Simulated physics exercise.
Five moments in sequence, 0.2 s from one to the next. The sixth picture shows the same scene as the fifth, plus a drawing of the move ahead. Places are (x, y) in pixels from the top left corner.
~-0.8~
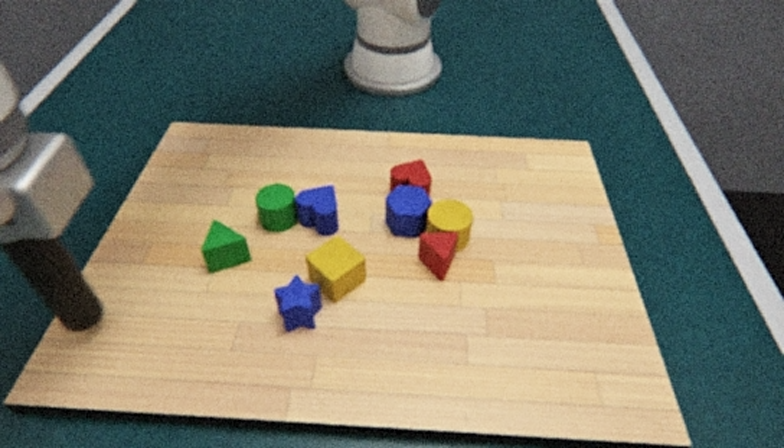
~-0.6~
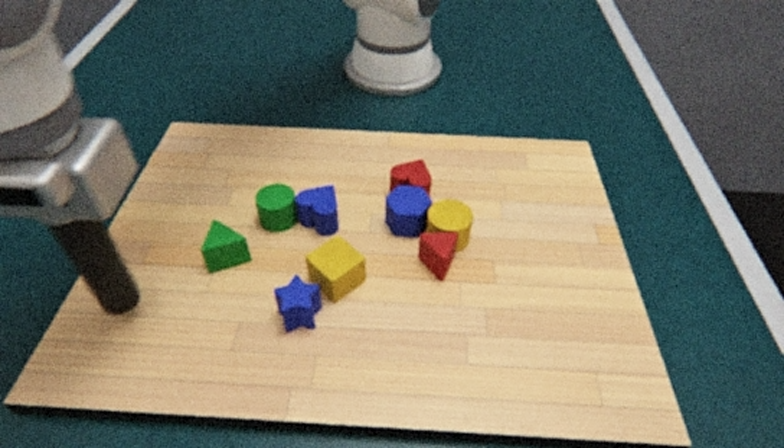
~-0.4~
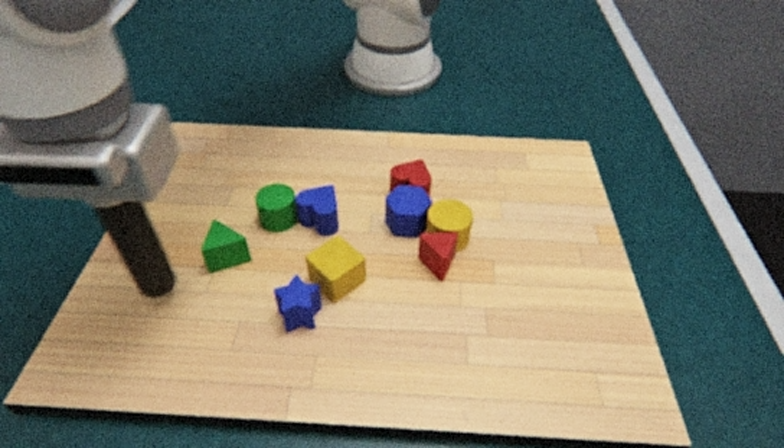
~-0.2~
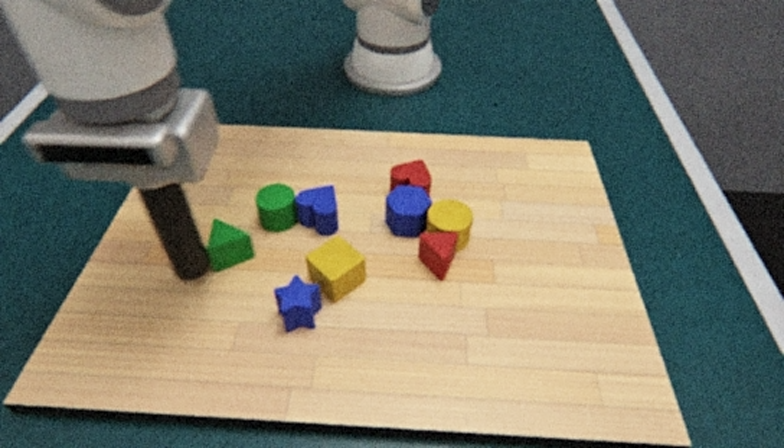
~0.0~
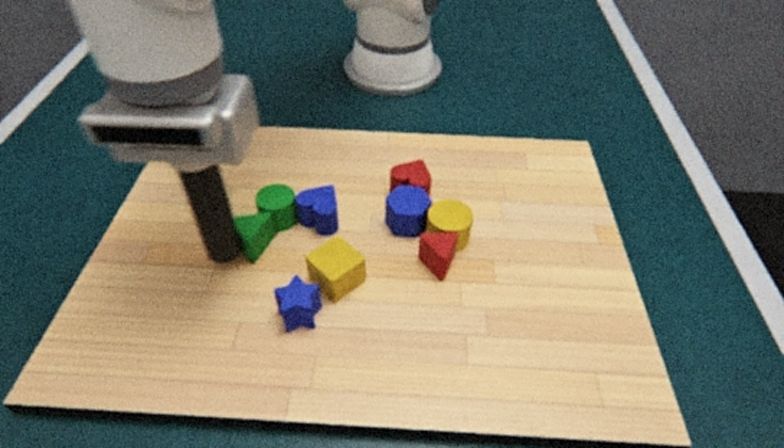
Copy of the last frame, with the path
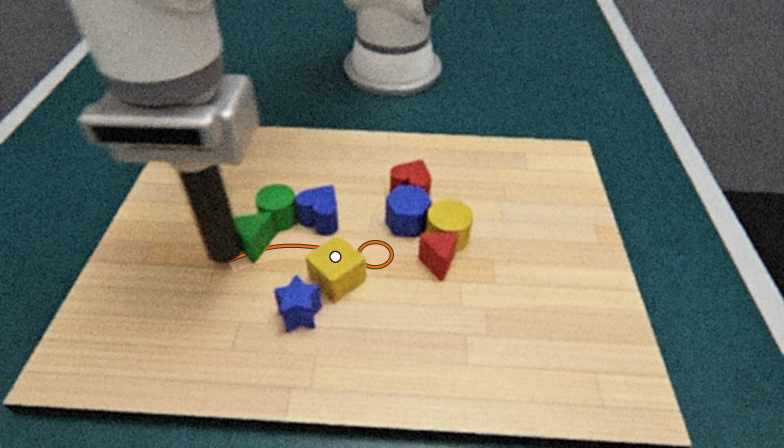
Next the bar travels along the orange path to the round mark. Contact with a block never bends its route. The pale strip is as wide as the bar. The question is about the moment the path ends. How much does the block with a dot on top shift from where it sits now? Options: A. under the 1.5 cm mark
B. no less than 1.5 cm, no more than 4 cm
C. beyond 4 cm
The answer is A.
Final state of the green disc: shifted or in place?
That block gets shifted.
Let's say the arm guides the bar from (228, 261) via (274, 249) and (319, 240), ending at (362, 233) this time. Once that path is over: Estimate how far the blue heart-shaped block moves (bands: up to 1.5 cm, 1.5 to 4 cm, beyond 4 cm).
By the end of the path, it will have gone between 1.5 and 4 cm.
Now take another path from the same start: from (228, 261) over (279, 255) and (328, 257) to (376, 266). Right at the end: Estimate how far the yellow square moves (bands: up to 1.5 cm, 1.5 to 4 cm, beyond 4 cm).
Between 1.5 and 4 cm.
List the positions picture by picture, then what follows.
The first frame shows bar tip at (84, 317); block tops, green triangular piece at (220, 235); green disc at (275, 196); blue heart-shaped block at (319, 198); yellow square at (335, 257); red heart-shaped block at (413, 172).
The second frame shows bar at (122, 301); blocks unchanged.
The third frame shows bar at (158, 285); blocks unchanged.
The fourth frame shows bar at (193, 268); green triangular piece at (224, 233).
The fifth frame shows bar at (225, 252); green triangular piece at (248, 223); green disc at (275, 196); blue heart-shaped block at (319, 198); yellow square at (335, 257); red heart-shaped block at (413, 172).
Path on the board, from (228, 261) by way of (278, 247) and (326, 249) to (375, 254); the dot is on the yellow square.
What follows on the original path. One third of the way, bar at (276, 237); green triangular piece at (296, 206), turned 25° anticlockwise; green disc at (280, 188); blue heart-shaped block at (328, 192), turned 35° clockwise.
Two thirds of the way, bar at (326, 240); green triangular piece at (303, 202), turned 40° anticlockwise; green disc at (280, 188); blue heart-shaped block at (331, 190), turned 45° clockwise.
At the end, bar at (375, 245); green triangular piece at (303, 202), turned 40° anticlockwise; green disc at (280, 188); blue heart-shaped block at (331, 190), turned 45° clockwise; yellow square at (346, 261), turned 40° clockwise; red heart-shaped block in place.
